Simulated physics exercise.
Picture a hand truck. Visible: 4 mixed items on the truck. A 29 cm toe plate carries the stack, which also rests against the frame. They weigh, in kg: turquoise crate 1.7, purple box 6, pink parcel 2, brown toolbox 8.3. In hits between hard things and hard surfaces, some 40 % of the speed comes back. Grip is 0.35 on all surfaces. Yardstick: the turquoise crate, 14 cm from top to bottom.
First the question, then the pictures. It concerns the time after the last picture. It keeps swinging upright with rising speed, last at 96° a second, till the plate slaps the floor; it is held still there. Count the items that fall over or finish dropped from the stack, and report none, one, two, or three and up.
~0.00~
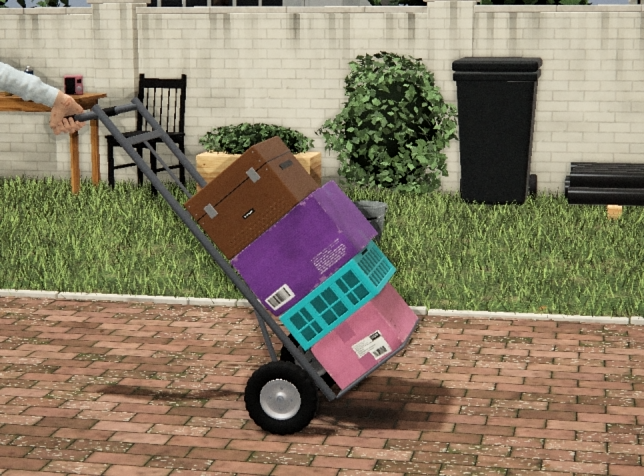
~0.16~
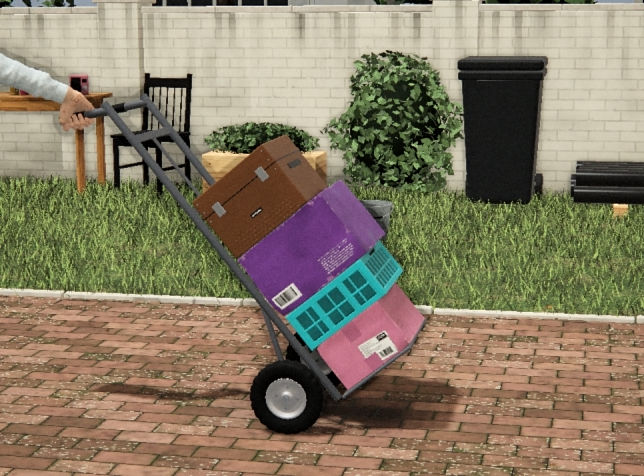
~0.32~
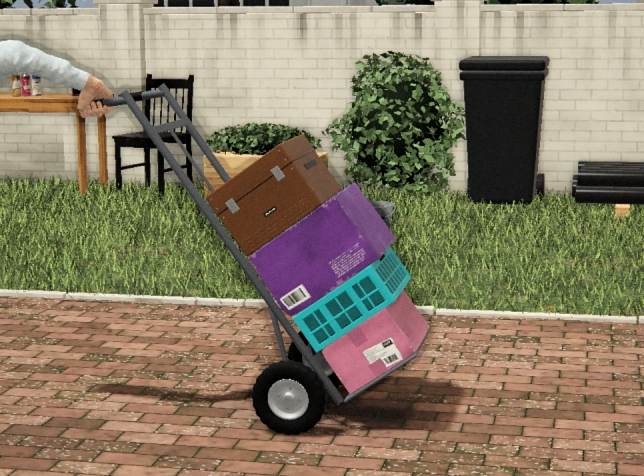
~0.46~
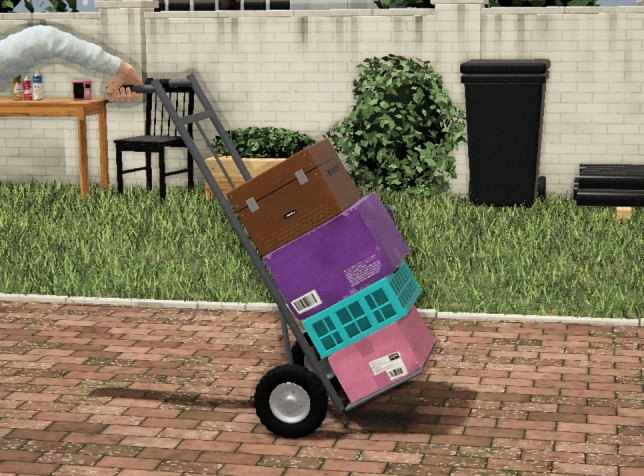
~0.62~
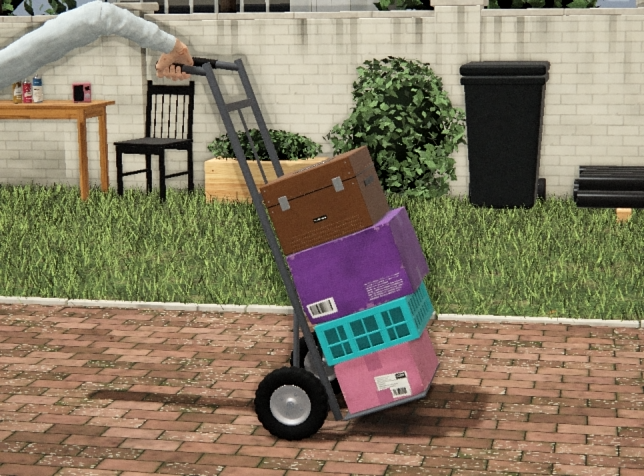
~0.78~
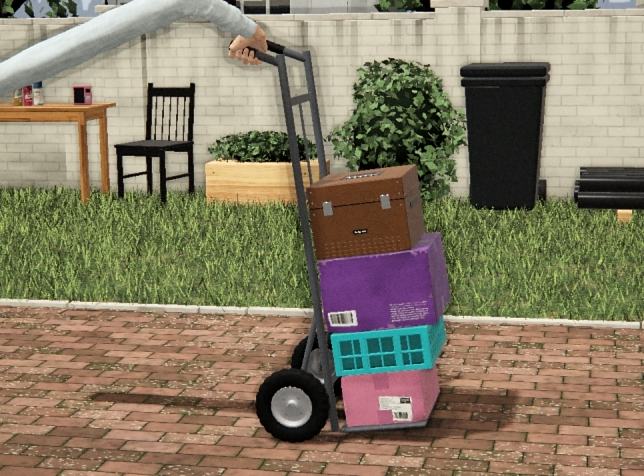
Count: Three or more.
After 1.48 s, truck upright; purple box 26° off its base near (462, 296); turquoise crate 26° off its base near (434, 344); brown toolbox 26° off its base.
After 1.88 s, truck upright; turquoise crate, purple box and brown toolbox now dropped from the stack; pink parcel 75° off its base.
In the end (2.7 s), dropped from the stack, turquoise crate, purple box and brown toolbox; toppled on the truck, pink parcel. At the end, from the last picture's camera, turquoise crate near (523, 384), purple box near (587, 379).
